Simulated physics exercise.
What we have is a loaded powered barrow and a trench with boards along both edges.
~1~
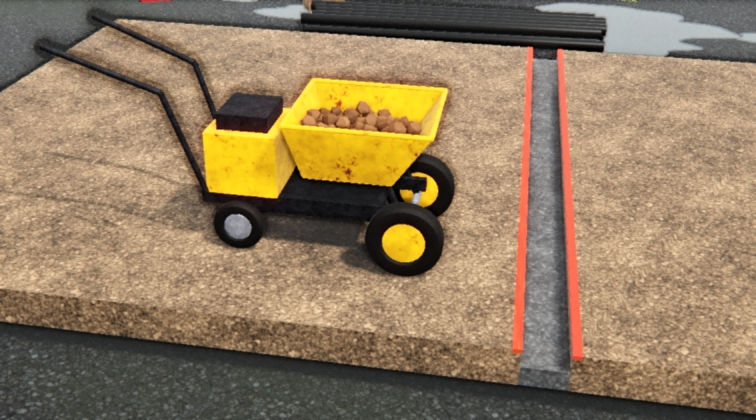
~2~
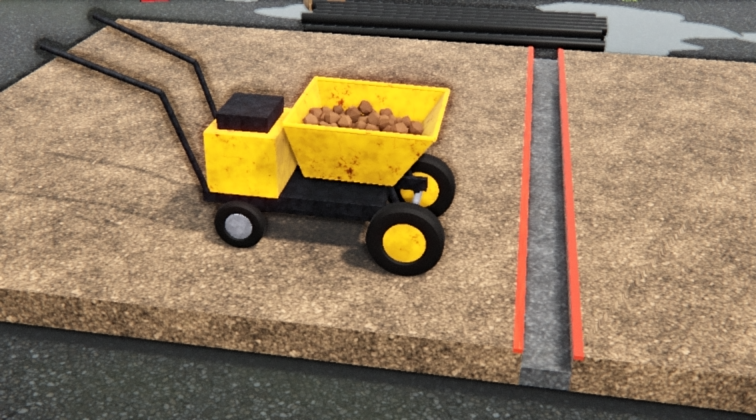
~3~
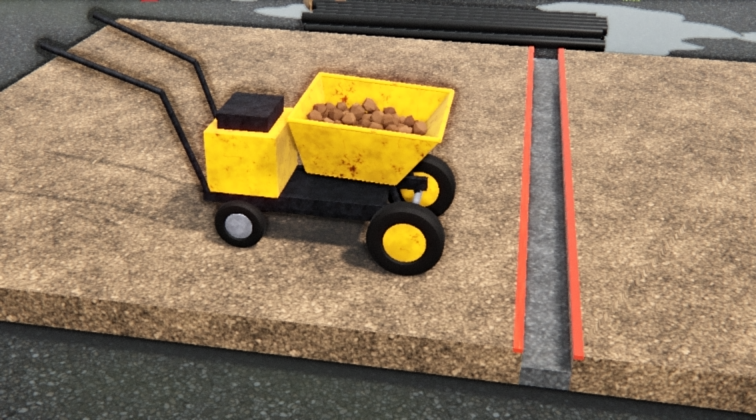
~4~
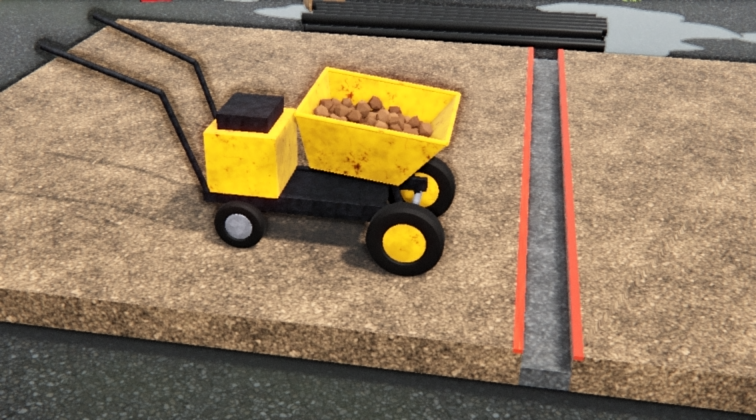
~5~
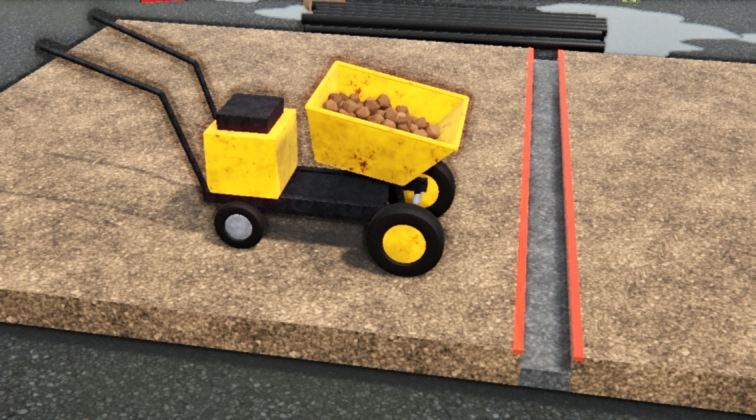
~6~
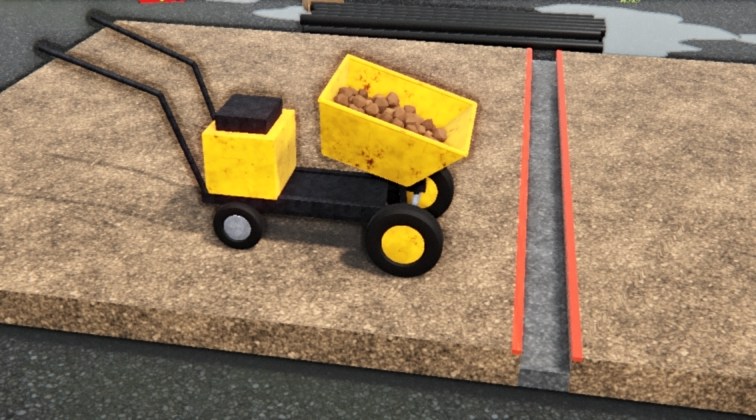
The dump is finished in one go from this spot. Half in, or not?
In the trench: More than half.
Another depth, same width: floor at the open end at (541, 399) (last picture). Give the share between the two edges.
It comes to 90 per cent or so.
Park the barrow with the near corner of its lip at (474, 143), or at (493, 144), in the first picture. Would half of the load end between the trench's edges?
At the first place the smaller part, at the second under half.
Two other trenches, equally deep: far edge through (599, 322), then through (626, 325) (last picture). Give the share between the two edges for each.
About 90 and 100 per cent.
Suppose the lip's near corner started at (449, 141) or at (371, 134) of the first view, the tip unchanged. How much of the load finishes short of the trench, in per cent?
The first gives 0 %, the second 60 %.
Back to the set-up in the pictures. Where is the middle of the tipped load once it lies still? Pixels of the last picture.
At about (549, 258).
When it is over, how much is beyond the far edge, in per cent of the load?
Near 25 %.
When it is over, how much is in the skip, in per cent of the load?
It comes to 0 per cent or so.
Soon, skip tipped steeply; all in the skip.
A while on, skip tipped right over; about two thirds in the skip; about a quarter in or heaped over the trench; a small part beyond it; a stray few falling.
Towards the end, skip tipped right over; a stray few in the skip; a stray few short of the trench; most in or heaped over the trench; about a quarter beyond it.
Finally, skip tipped right over; a small part short of the trench; most in or heaped over the trench; about a quarter beyond it.
